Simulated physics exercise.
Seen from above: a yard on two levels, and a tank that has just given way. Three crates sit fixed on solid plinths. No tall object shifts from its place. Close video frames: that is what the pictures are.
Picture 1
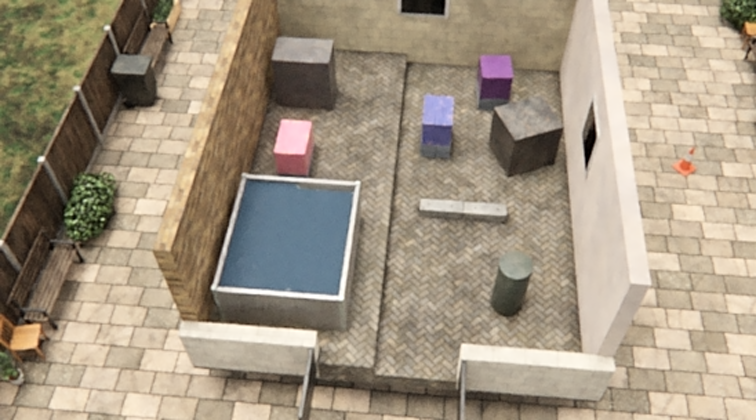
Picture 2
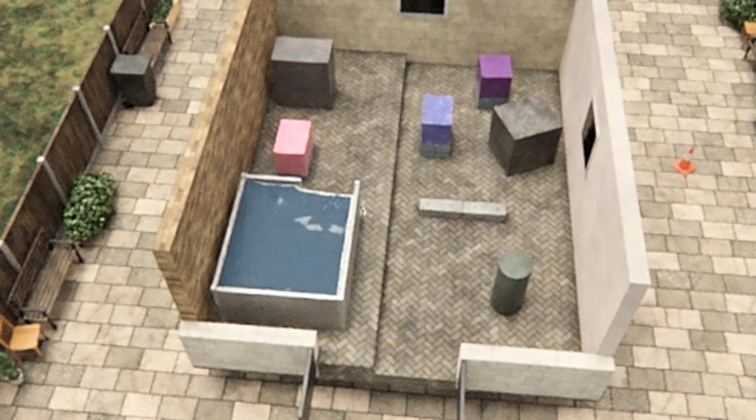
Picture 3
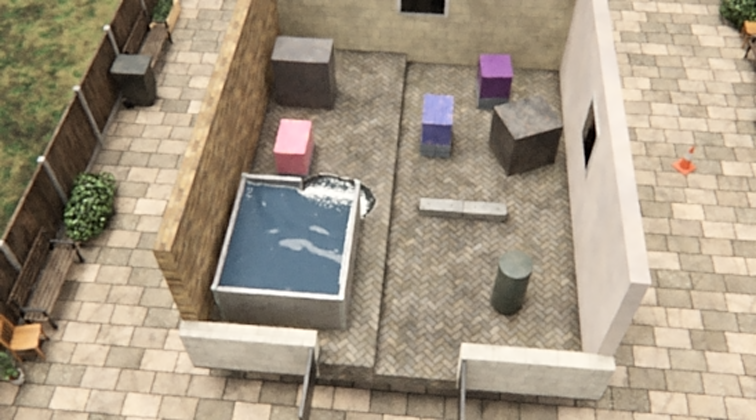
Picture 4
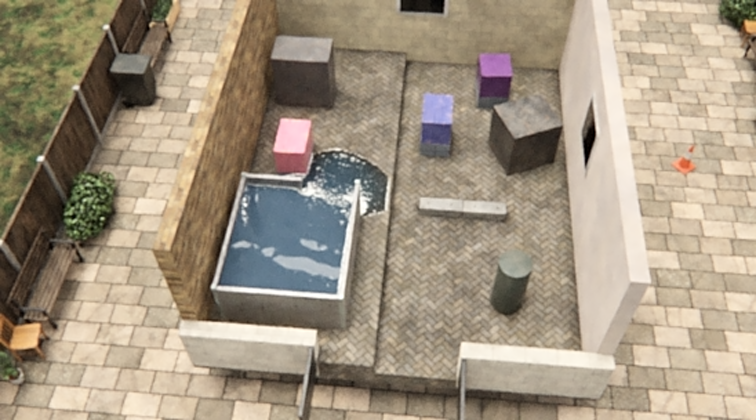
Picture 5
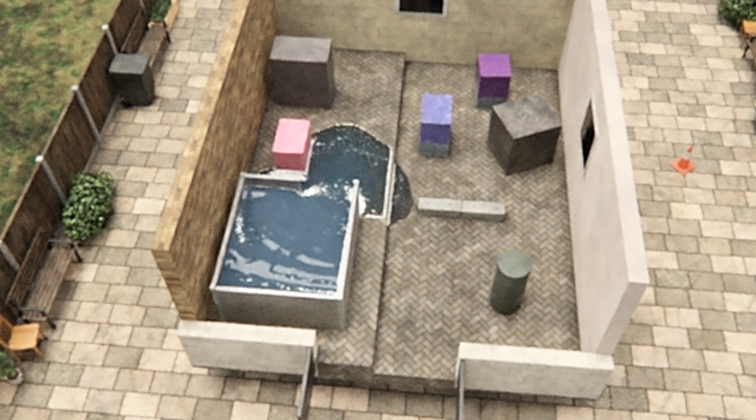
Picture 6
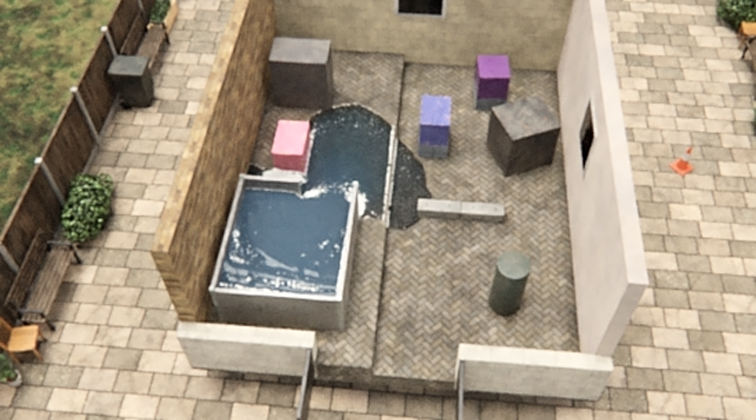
Water pours from the tank's far side and spreads across the paving past the pink block.
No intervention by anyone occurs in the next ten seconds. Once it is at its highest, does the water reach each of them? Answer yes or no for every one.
Pink crate: Yes, it gets wet; purple crate: No, it stays dry; blue crate: No, it stays dry.
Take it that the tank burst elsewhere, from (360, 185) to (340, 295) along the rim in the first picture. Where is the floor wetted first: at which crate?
My pick is the crate marked blue.
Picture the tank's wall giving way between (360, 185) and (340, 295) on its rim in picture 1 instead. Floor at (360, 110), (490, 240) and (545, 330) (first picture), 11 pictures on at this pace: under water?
Unwetted / soaked / soaked.
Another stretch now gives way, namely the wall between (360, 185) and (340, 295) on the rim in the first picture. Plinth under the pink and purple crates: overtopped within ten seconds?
As I see it, the pink one is not reached, and the purple one is not reached.
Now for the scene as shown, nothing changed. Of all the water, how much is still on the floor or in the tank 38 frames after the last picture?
The share not yet gone is roughly 100 percent.
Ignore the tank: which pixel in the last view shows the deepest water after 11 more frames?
Somewhere near (410, 68).
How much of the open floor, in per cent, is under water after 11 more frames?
About 45 in a hundred.
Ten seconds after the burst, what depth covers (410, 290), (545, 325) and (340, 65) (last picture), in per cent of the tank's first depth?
Estimate: 12, 10, 6 %.
A moment on, water covers 35 % of the floor; the pink crate water round its plinth, the purple crate not reached, the blue crate water round its plinth.
Next, water covers 45 % of the floor; the pink crate water round its plinth, the purple crate water round its plinth, the blue crate water round its plinth.
Then, water covers 65 % of the floor; the pink crate water round its plinth, the purple crate water round its plinth, the blue crate water round its plinth.
Later, water covers 80 % of the floor; the pink crate water round its plinth, the purple crate water round its plinth, the blue crate water round its plinth.
In the end, water covers 95 % of the floor; the pink crate was topped, the purple crate stayed above the water, the blue crate stayed above the water.
